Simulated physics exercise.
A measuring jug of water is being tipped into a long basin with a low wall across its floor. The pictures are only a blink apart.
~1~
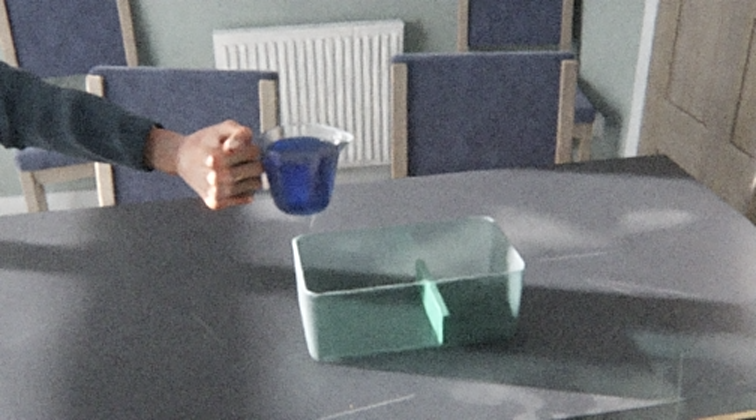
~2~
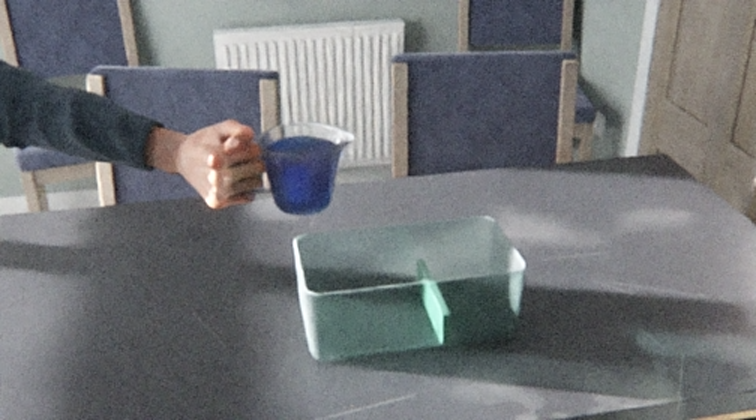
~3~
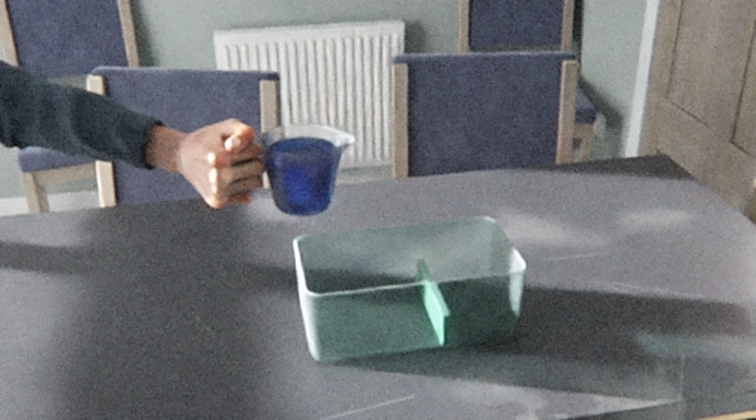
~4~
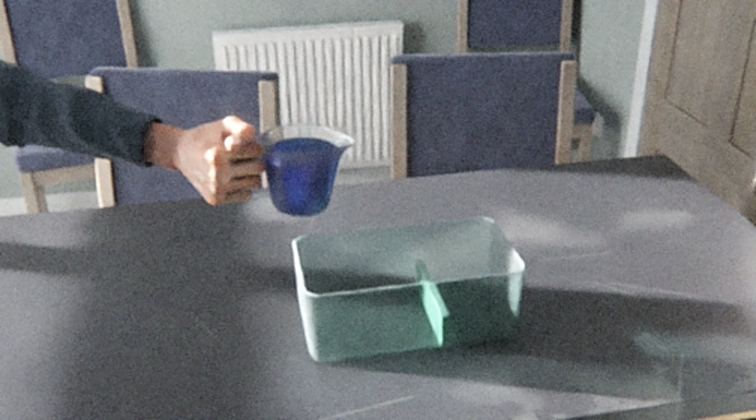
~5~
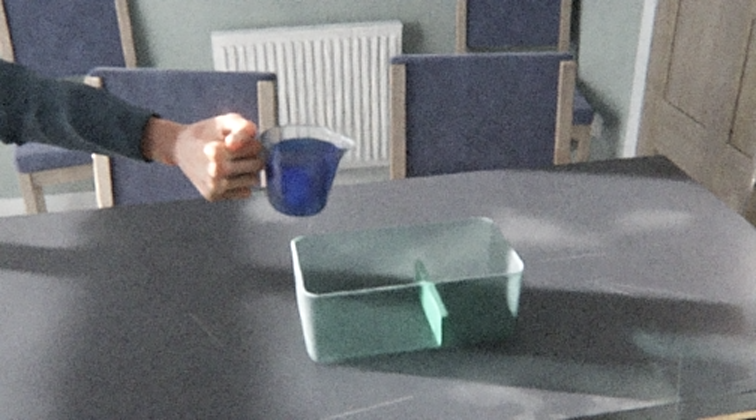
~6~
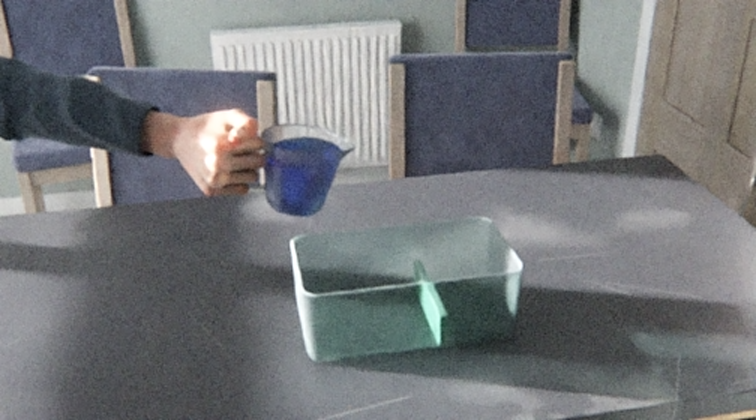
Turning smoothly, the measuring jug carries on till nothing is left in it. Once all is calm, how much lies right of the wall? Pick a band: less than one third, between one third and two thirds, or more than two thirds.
It is less than one third.
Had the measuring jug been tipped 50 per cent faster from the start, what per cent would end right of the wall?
5 per cent or thereabouts.
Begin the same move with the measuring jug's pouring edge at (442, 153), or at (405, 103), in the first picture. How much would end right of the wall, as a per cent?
Start one gives some 95 %, start two some 80 %.
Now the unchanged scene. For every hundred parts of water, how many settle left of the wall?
I'd say close to 95 per cent.
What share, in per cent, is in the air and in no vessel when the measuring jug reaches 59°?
Close to 20 per cent.
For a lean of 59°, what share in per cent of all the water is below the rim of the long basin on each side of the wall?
Reading: Left some 10 %, right some 0 %.
A moment on, the measuring jug is tipped part way and 71 per cent is still to pour, 9 is left of the wall and 0 right of it.
Next, the measuring jug is tipped on its side and 17 per cent is still to pour, 64 is left of the wall and 2 right of it.
Then the measuring jug is tipped on its side and 1 per cent is still to pour, 92 is left of the wall and 5 right of it.
Later the measuring jug is tipped on its side and 0 per cent is still to pour, 93 is left of the wall and 5 right of it.
Finally, 93 per cent lies left of the wall, 5 right of it and 2 outside.
